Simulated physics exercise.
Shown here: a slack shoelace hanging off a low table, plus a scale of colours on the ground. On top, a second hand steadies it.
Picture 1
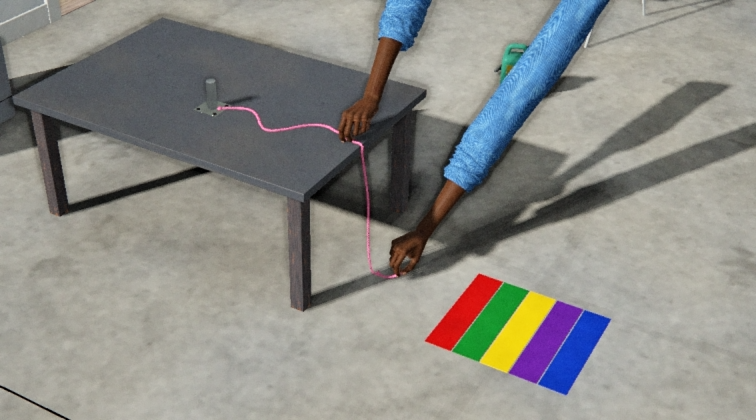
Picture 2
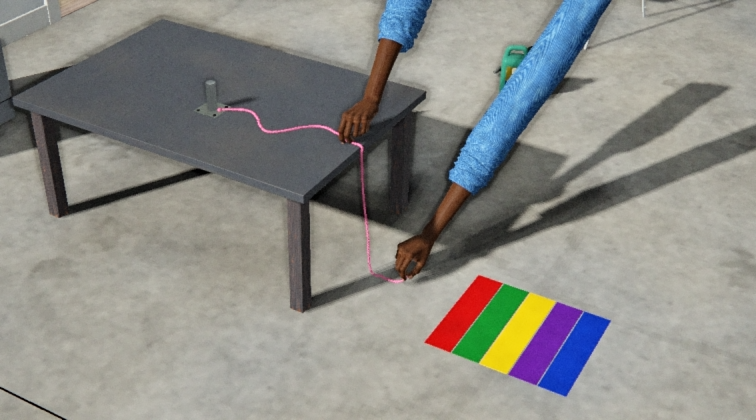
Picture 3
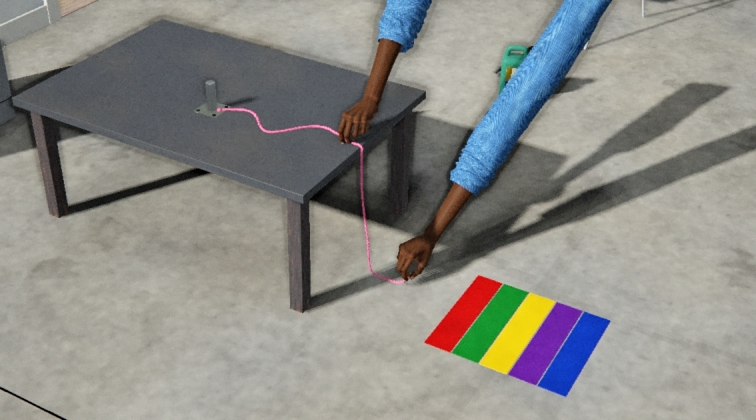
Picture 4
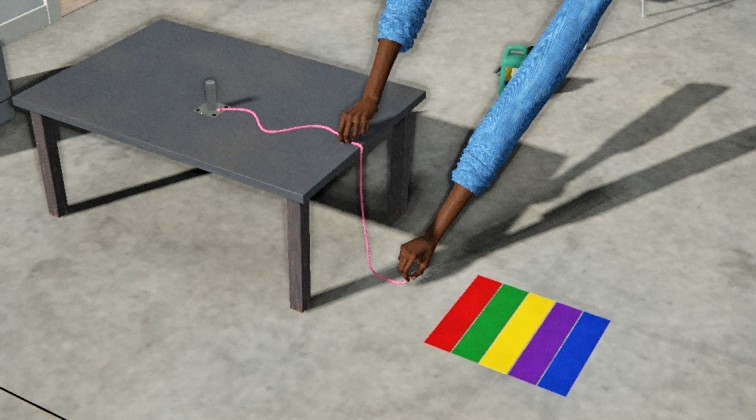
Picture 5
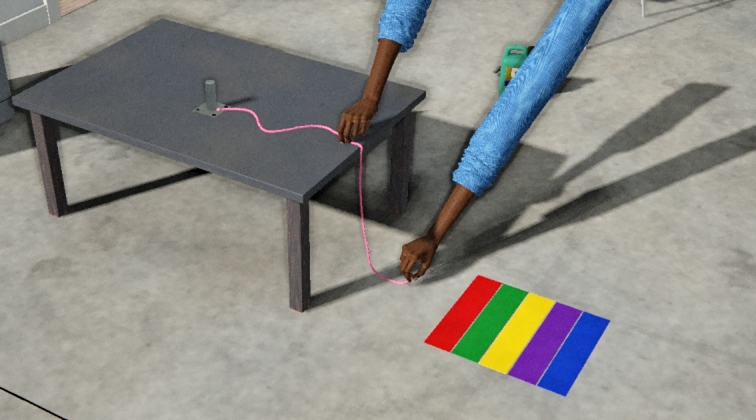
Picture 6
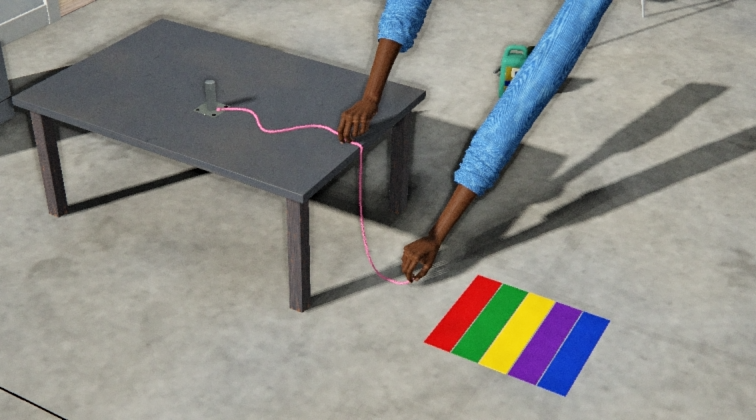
We see two hands holding a slack pink shoelace that runs across a low dark table and hangs over its edge; the lower hand shifts slightly right near a striped colour scale, while the upper hand stays almost still.
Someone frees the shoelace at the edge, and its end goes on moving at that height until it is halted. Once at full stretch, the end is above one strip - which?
The end stops over the yellow strip.
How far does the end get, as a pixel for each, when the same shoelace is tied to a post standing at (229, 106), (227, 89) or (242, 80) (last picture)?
Try 1 about (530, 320), try 2 about (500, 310), try 3 about (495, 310).
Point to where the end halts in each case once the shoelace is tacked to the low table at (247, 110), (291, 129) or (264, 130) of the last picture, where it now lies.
(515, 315), (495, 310) and (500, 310).
Soon after, end near (464, 298); over red.
Then, end near (498, 310); over green.
At full stretch, end near (519, 317); over yellow. The yellow one.
